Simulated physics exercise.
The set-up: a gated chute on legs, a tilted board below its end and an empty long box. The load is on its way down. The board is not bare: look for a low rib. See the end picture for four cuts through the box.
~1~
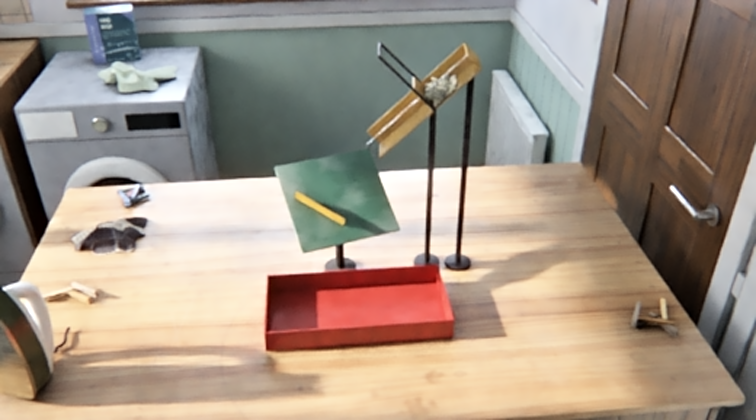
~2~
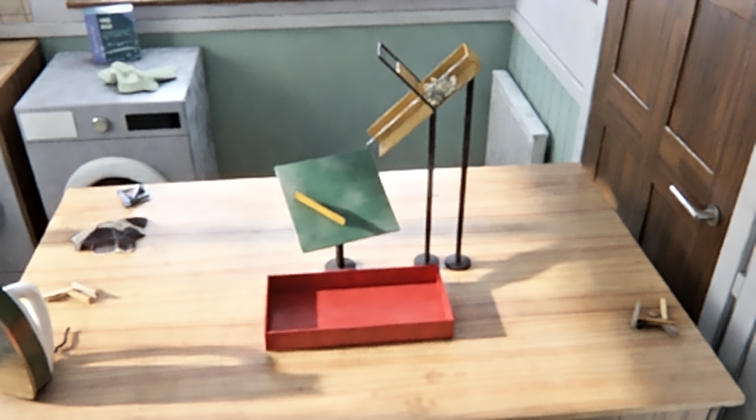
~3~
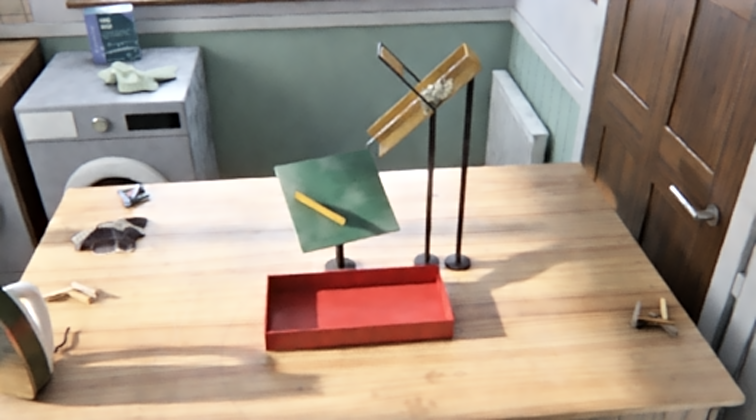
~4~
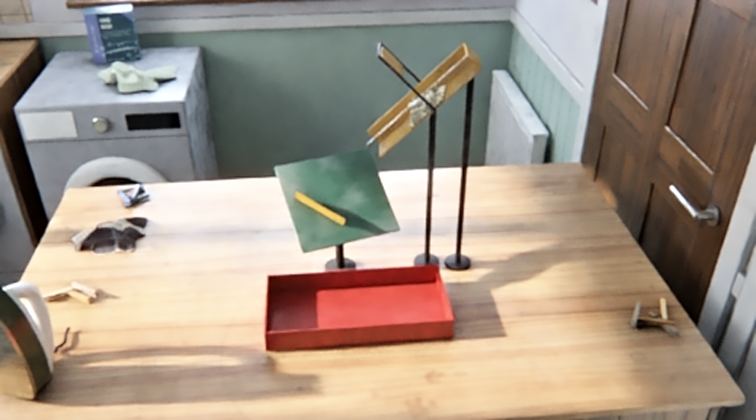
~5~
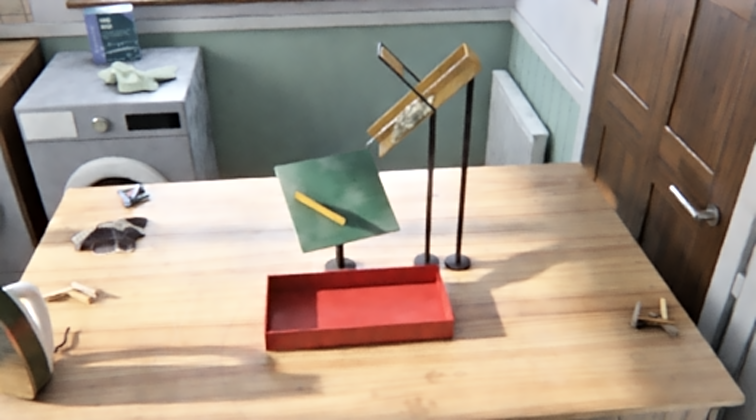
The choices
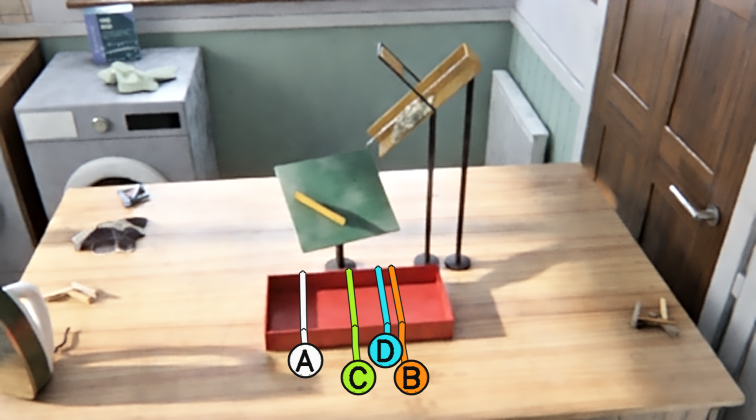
On a wooden table, white beans slide down a chute above a tilted green board.
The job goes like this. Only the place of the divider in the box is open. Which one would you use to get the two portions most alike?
Choose D.
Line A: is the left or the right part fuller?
Right.
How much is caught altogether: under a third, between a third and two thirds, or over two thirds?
Over two thirds.
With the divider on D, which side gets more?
Left.
On the marked copy, line A crosses the front rim at (303, 330); line B crosses the front rim at (401, 323); line C crosses the front rim at (354, 326); line D crosses the front rim at (387, 324).
With A, of what is caught, none at all on the left of the divider, the whole lot on the right.
With B, of what is caught, all but a few on the left of the divider, a small share on the right.
With C, of what is caught, none at all on the left of the divider, the whole lot on the right.
With D, of what is caught, close to two thirds on the left of the divider, close to a third on the right.
